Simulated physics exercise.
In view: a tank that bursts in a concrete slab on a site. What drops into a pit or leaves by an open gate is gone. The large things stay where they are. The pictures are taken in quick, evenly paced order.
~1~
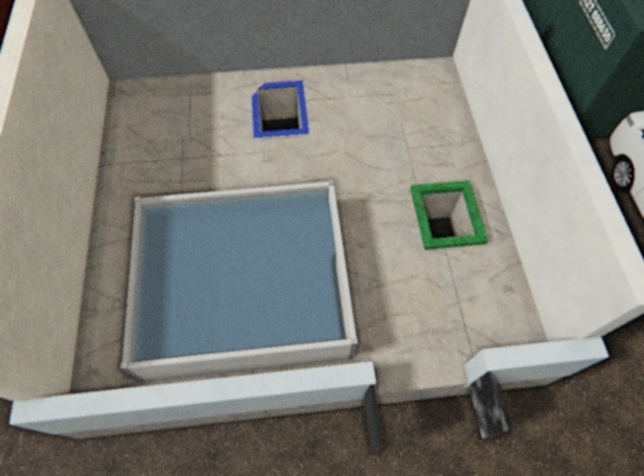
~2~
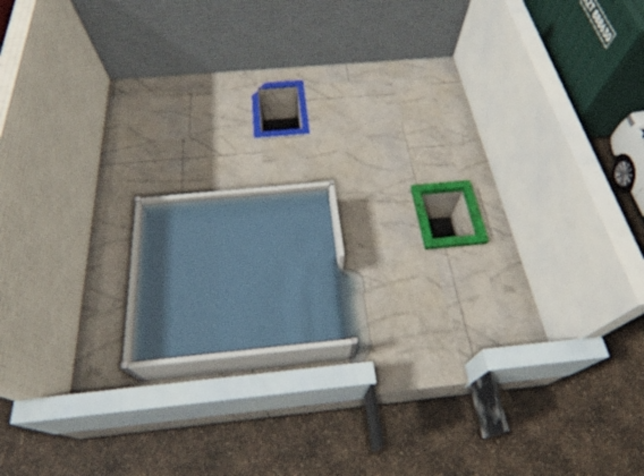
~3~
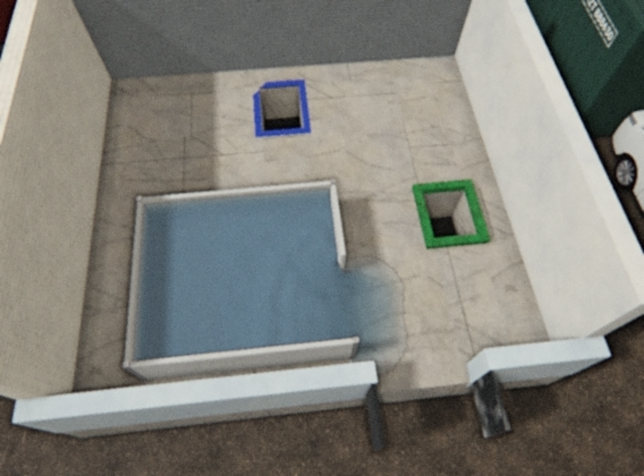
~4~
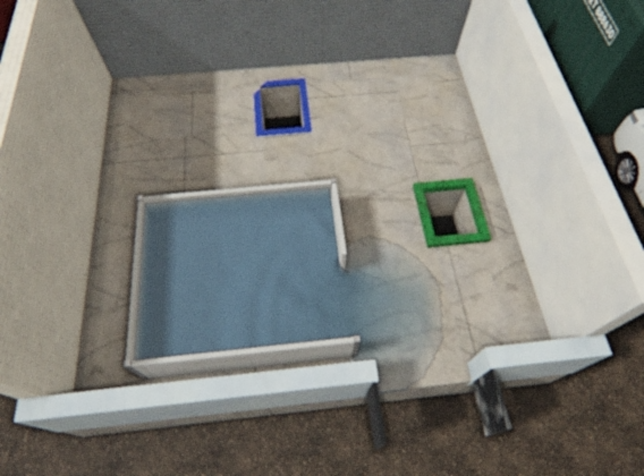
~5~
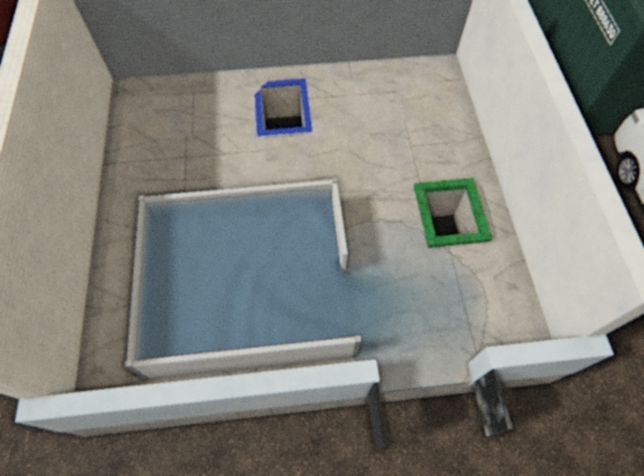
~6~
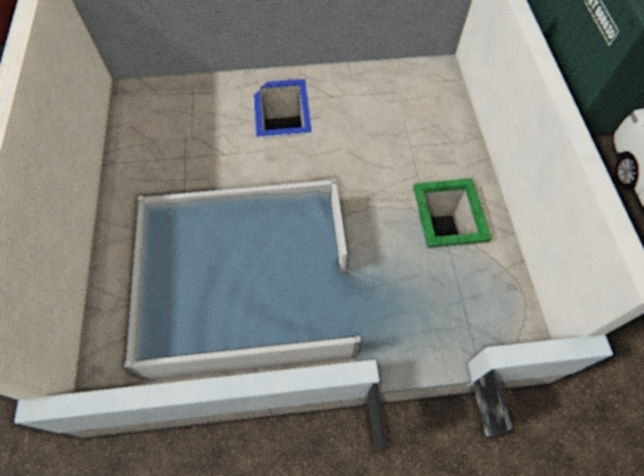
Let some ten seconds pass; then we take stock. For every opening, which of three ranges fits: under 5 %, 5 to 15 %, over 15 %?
In order: The gate will take beyond fifteen per cent, the green pit will take at least five but at most fifteen per cent, the blue pit will take at least five but at most fifteen per cent.
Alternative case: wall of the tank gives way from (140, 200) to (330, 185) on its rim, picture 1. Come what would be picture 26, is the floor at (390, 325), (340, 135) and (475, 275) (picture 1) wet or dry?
Going point by point: Left unwetted, waterlogged, left unwetted.
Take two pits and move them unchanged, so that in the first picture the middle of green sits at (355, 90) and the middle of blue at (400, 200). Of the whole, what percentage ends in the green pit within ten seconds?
Share, green pit, approx.: 4 in a hundred.
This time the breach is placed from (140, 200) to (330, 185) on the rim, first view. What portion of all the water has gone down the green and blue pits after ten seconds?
Green 2 %, blue 40 %.
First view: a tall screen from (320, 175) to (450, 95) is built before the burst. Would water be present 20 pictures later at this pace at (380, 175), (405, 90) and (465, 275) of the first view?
One after the other: Awash, dry, covered.
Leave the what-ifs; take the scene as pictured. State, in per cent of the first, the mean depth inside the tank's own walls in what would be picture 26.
My reading is roughly 50 in a hundred.
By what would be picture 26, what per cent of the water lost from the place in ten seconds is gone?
Around 30 % of the total, roughly.
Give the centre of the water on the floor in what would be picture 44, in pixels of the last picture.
Roughly (350, 239) in the last picture.
A moment on, water covers 20 % of the floor; the gate 2 %, the green pit 0 %, the blue pit 0 %.
Next, water covers 25 % of the floor; the gate 6 %, the green pit 0 %, the blue pit 0 %.
Then, water covers 40 % of the floor; the gate 10 %, the green pit 5 %, the blue pit 0 %.
Later, water covers 60 % of the floor; the gate 18 %, the green pit 9 %, the blue pit 2 %.
In the end, water covers 80 % of the floor; the gate 27 %, the green pit 11 %, the blue pit 9 %.
